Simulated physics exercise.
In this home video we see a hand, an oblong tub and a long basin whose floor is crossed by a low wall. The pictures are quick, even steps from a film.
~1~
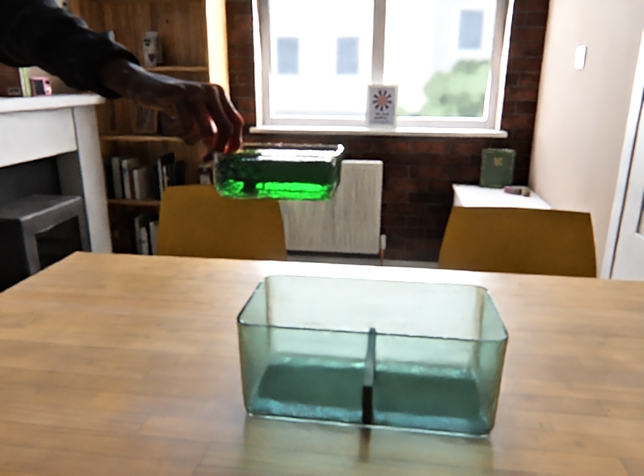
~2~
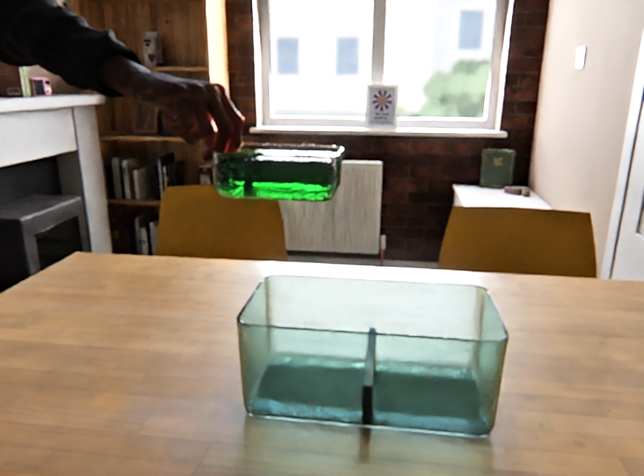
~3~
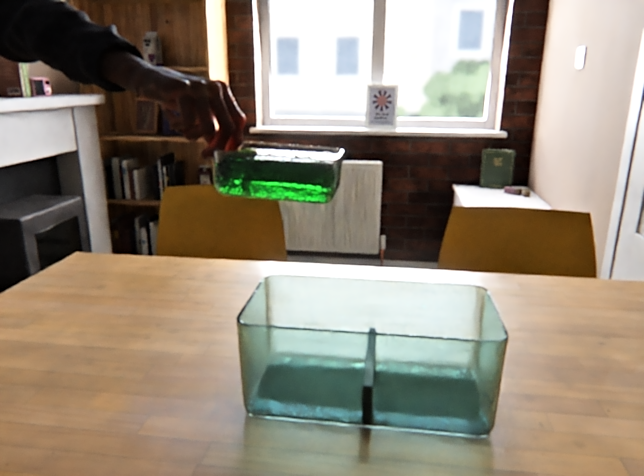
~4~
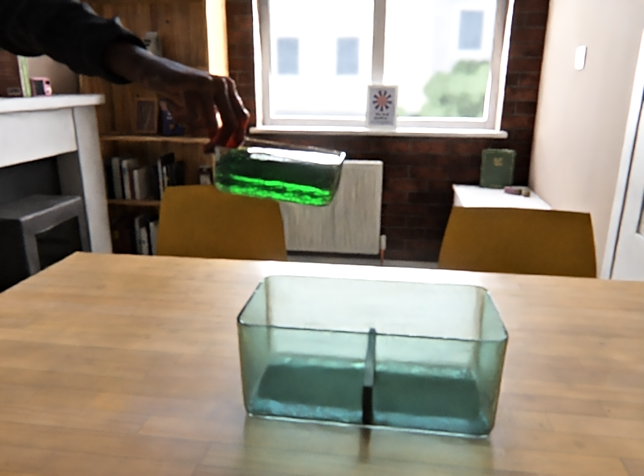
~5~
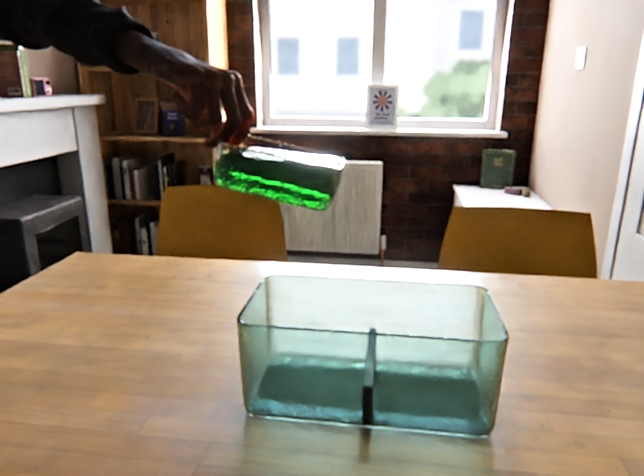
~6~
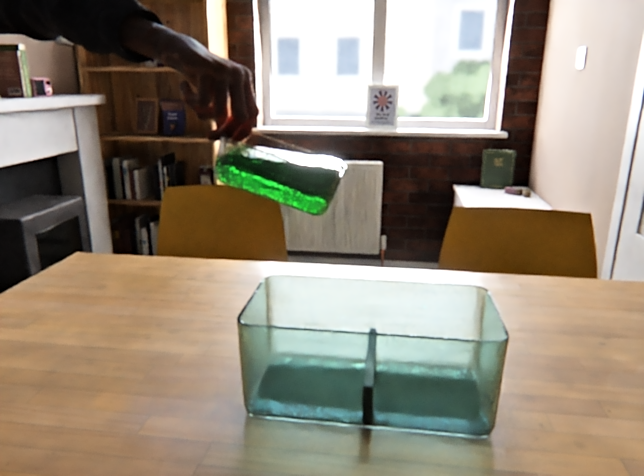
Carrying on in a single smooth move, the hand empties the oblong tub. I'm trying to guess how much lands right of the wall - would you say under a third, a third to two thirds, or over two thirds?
The share right of the wall is the greater part, past two thirds.
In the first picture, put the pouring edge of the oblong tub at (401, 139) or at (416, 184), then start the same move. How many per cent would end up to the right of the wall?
Start one gives some 85 %, start two some 95 %.
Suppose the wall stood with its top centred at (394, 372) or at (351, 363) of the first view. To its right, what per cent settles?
Try 1: Some 50 %; try 2: 80 %.
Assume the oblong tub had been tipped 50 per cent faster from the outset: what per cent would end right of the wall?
About 70 %.
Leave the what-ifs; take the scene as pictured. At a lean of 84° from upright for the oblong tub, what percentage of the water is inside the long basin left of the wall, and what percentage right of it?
I'd put the left part near 0 per cent and the right part near 30.
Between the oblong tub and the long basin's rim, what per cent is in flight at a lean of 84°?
Around 55 in a hundred, more or less.
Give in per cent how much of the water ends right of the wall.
Close to 75 percent.
A moment on, the oblong tub is tipped on its side and 13 per cent is still to pour, 2 is left of the wall and 28 right of it.
Next, the oblong tub is tipped right over and 2 per cent is still to pour, 19 is left of the wall and 75 right of it.
Then the oblong tub is tipped right over and 0 per cent is still to pour, 23 is left of the wall and 75 right of it.
Later the oblong tub is tipped right over and 0 per cent is still to pour, 23 is left of the wall and 75 right of it.
In the end 23 per cent lies left of the wall, 75 right of it and 2 outside.
